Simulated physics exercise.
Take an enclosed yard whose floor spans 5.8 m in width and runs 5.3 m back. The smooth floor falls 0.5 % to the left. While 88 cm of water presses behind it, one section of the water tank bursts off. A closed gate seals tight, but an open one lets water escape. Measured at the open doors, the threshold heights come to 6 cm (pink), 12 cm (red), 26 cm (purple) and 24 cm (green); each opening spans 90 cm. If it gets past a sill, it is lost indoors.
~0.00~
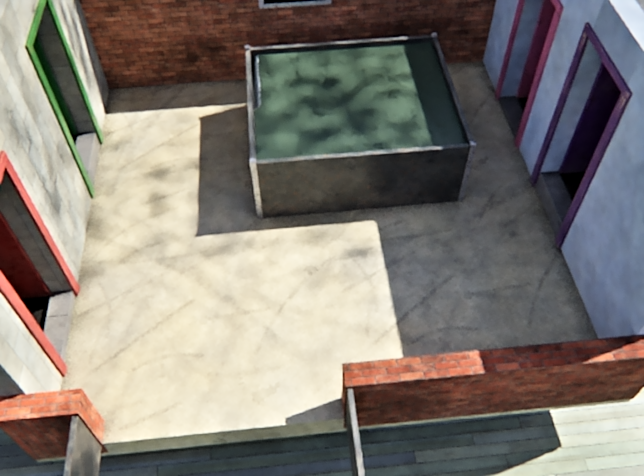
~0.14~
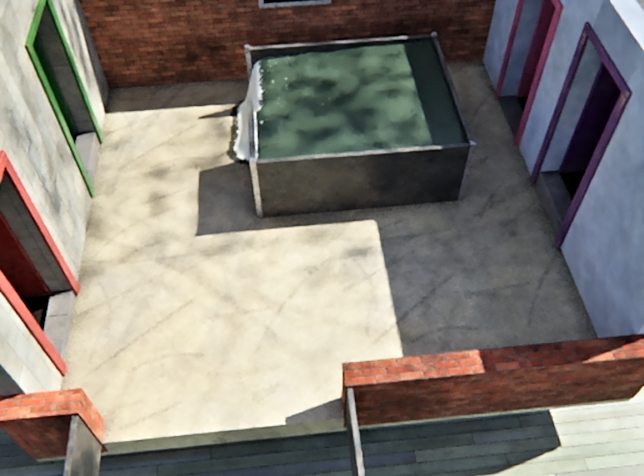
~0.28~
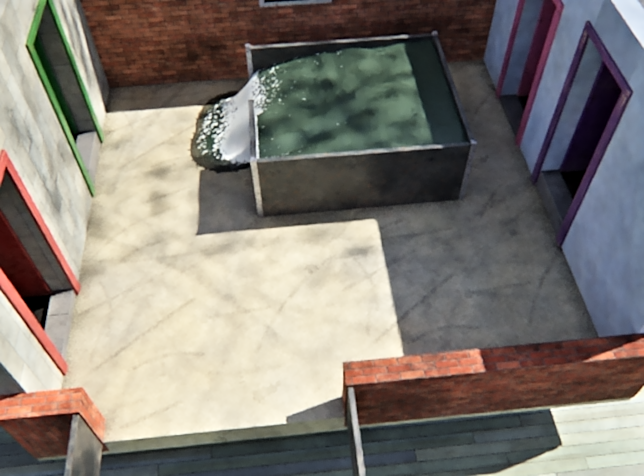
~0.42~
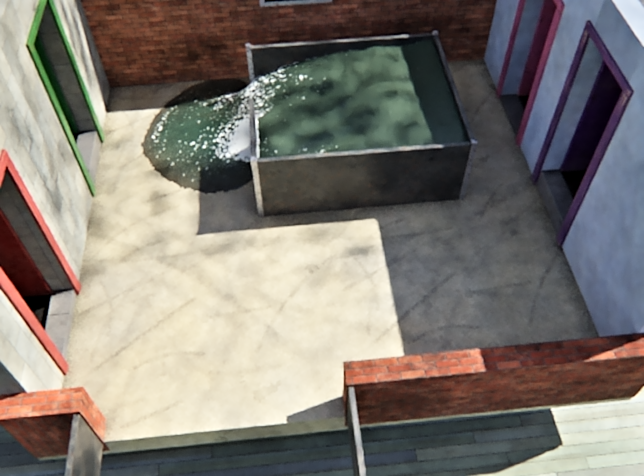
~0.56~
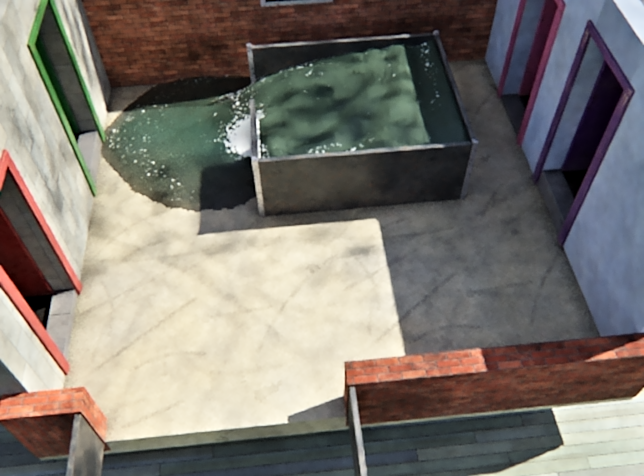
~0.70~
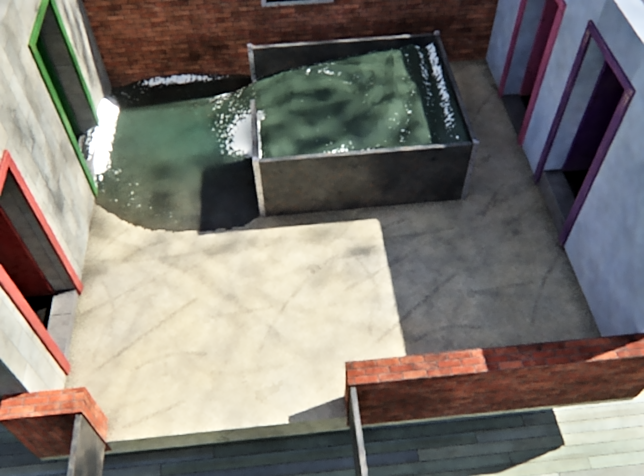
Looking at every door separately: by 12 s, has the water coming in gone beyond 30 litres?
As I see it, pink door: Falls short; red door: Falls short; purple door: Falls short; green door: Tops the amount.
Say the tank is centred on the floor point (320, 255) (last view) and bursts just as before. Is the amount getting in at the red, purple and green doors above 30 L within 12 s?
Compared with that limit, red overshoots, purple falls short and green overshoots.
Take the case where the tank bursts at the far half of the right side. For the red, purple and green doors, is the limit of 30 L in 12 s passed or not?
Compared with the limit, red is lower, purple is lower and green is lower.
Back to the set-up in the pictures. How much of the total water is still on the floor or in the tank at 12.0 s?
Roughly 50 percent.
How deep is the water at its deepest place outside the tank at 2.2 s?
Peak depth: Approx. 53 cm.
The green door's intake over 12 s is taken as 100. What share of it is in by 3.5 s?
Share: ~ 85 %.
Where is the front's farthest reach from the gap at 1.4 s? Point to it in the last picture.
That's around (75, 330) in the last picture.
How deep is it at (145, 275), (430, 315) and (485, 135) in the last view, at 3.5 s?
In that order: 12, 0 and 0 cm.
After 1.4 s water covers 25 % of the floor and is deepest (70 cm) near (113, 91); pink door not reached, red door 3 cm at the sill, 0 L in, purple door not reached, green door 44 cm at the sill, 44 L in.
After 2.2 s water covers 35 % of the floor and is deepest (53 cm) near (111, 98); pink door not reached, red door 9 cm at the sill, 0 L in, purple door not reached, green door 47 cm at the sill, 152 L in.
After 3.5 s water covers 60 % of the floor and is deepest (38 cm) near (60, 423); pink door not reached, red door 11 cm at the sill, 0 L in, purple door not reached, green door 34 cm at the sill, 249 L in.
After 7.0 s water covers 90 % of the floor and is deepest (22 cm) near (63, 406); pink door 7 cm at the sill, 3 L in, red door 8 cm at the sill, 0 L in, purple door 2 cm at the sill, 0 L in, green door 20 cm at the sill, 299 L in.
After 12.0 s water covers 95 % of the floor and is deepest (12 cm) near (204, 361); pink door 5 cm at the sill, 8 L in, red door 7 cm at the sill, 3 L in, purple door 8 cm at the sill, 0 L in, green door 11 cm at the sill, 299 L in.
